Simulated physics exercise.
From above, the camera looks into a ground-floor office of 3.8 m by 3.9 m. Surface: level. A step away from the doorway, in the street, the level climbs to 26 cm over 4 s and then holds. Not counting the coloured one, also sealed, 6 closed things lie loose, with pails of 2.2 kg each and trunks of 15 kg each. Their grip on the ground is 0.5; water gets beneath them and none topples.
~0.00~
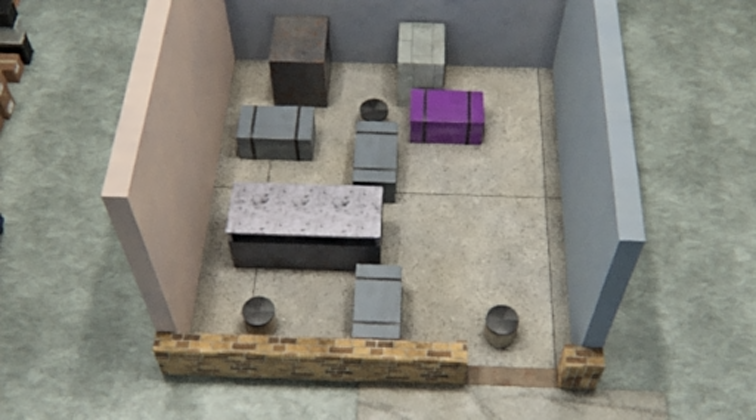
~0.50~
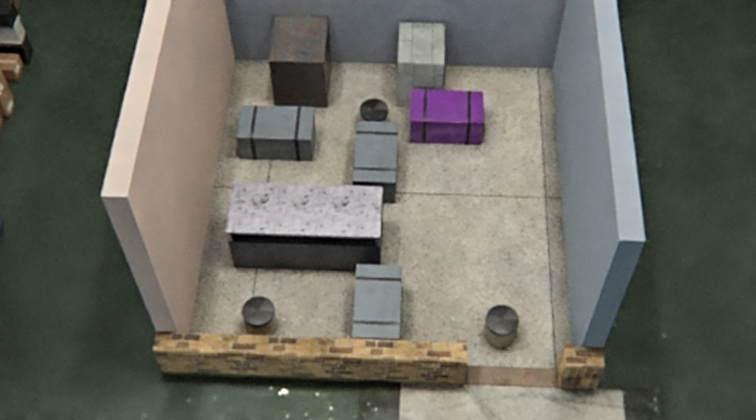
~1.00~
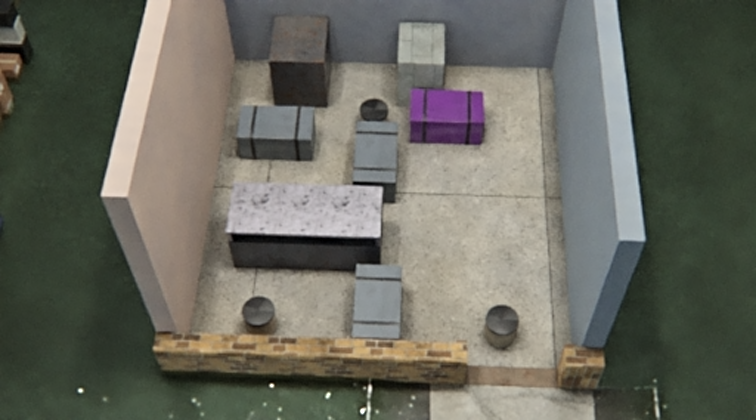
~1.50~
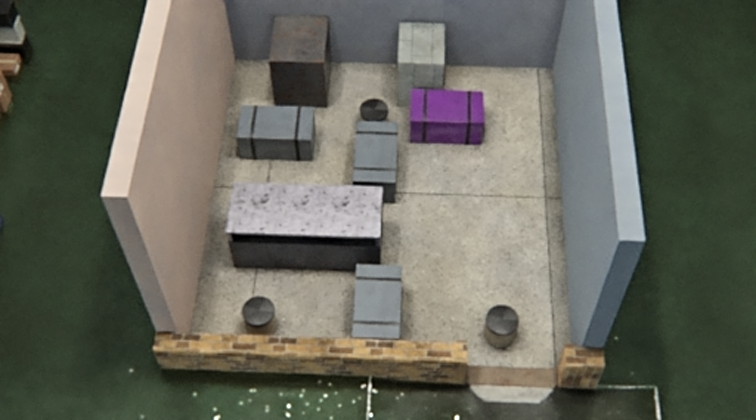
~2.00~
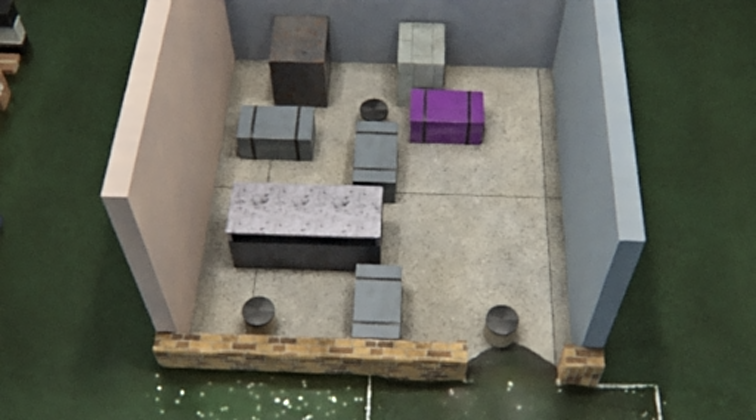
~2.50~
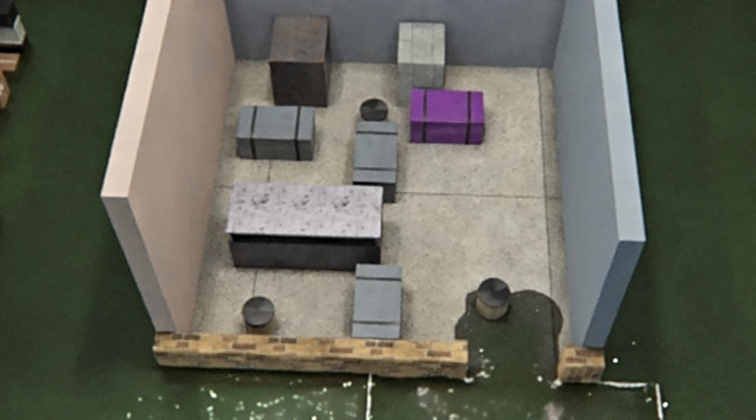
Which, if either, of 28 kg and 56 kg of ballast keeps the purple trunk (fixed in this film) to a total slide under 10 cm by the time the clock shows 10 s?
Neither.
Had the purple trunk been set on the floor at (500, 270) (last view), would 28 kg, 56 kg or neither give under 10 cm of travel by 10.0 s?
Note: None OK.
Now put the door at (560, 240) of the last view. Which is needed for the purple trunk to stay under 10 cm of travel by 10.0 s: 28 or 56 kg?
In that case the lighter option suffices.
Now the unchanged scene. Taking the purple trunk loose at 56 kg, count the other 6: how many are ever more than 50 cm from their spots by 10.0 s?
I make that 3.
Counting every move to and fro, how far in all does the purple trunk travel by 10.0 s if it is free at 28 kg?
Some 140 centimetres of travel in total.
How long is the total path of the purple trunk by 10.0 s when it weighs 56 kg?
Close to 100 cm, all told.
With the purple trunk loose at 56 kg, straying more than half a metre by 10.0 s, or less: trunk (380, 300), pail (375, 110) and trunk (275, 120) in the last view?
In order: Within the mark, above the mark, within the mark.
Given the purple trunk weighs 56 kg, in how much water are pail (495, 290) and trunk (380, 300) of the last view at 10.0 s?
About 11 and 2 cm.
After 3.5 s the purple trunk would be 0 cm from its start with 28 kg and 0 cm from its start with 56 kg; 0 cm of water round it then.
After 4.5 s the purple trunk would be 0 cm from its start with 28 kg and 0 cm from its start with 56 kg; 2 cm of water round it then.
After 7.0 s the purple trunk would be 8 cm from its start with 28 kg and 0 cm from its start with 56 kg; 11 cm of water round it then.
After 10.0 s the purple trunk would be 124 cm from its start with 28 kg and 106 cm from its start with 56 kg; 12 cm of water round it then.
